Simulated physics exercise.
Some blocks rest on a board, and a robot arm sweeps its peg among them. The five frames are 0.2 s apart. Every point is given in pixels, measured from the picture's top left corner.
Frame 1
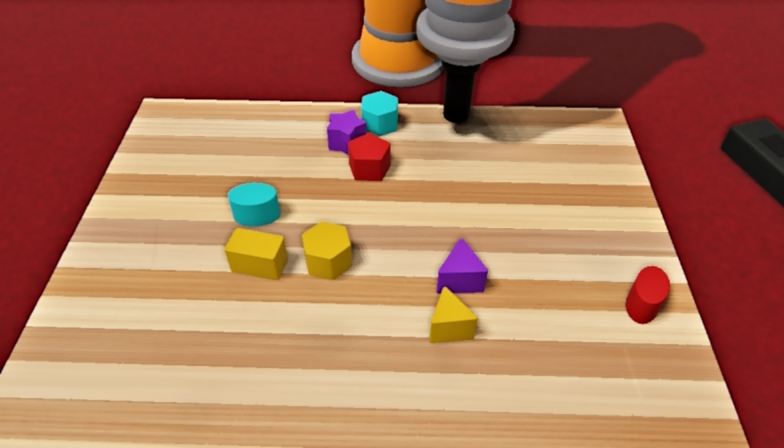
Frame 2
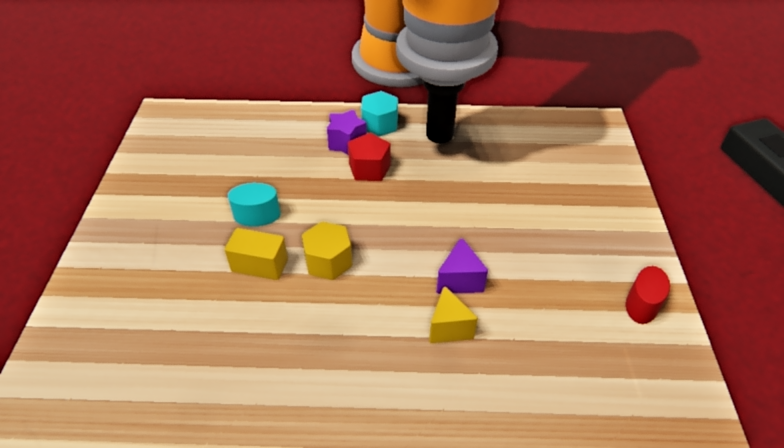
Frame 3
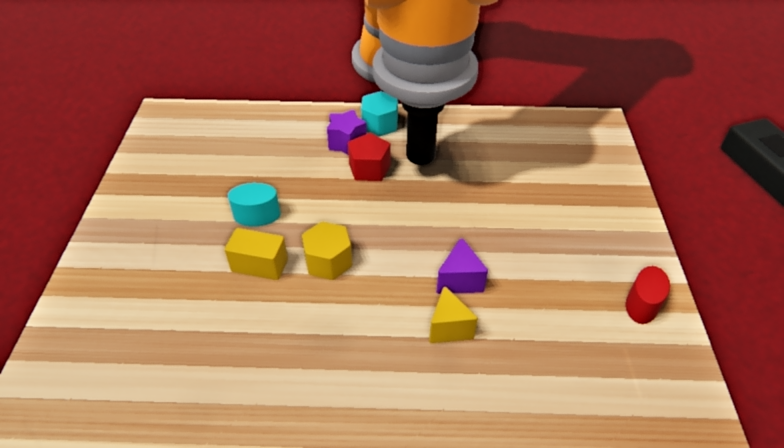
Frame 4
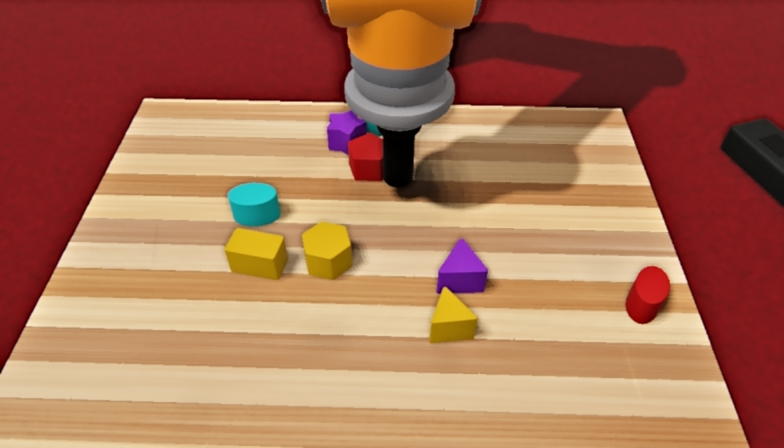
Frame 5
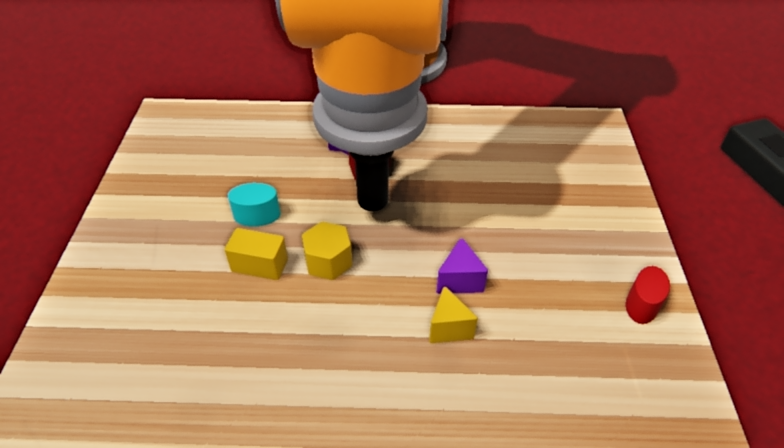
A robot arm's black peg starts near the back edge of a wooden board scattered with colourful blocks, then moves forward and left. It passes to the right of the red block, and the arm comes to cover the blocks at the back, while the visible blocks stay still.
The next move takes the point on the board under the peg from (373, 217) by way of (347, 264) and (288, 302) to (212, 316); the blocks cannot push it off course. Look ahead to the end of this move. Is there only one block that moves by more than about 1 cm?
I'd say no.
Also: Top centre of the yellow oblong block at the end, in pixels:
Its top centre is at about (223, 238).
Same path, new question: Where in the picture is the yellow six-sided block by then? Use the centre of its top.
The centre of its top will be at (173, 276).
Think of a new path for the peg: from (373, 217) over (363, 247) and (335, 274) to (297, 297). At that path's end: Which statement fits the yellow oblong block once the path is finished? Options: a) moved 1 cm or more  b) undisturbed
My answer is option a.
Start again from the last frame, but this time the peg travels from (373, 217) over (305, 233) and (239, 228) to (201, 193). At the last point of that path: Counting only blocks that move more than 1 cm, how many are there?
I'd put the number at one.
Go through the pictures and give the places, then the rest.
The first picture shows peg tip (456, 117); block tops, yellow oblong block (254, 243); yellow six-sided block (326, 239); red pentagonal block (369, 146).
The second picture shows peg (440, 136); blocks unchanged.
The third picture shows peg (421, 157); blocks unchanged.
The fourth picture shows peg (398, 179); blocks unchanged.
The fifth picture shows peg (373, 202); yellow oblong block (254, 243); yellow six-sided block (326, 239); red pentagonal block hidden.
What follows on the original path. One third of the way, peg (345, 251); yellow six-sided block (302, 255), turned 25° clockwise.
Two thirds of the way, peg (285, 288); yellow oblong block (231, 241), turned 45° clockwise; yellow six-sided block (242, 278), turned 75° clockwise.
At the end, peg (207, 303); yellow oblong block (223, 238), turned 70° clockwise; yellow six-sided block (173, 276), turned 120° clockwise; red pentagonal block in place.
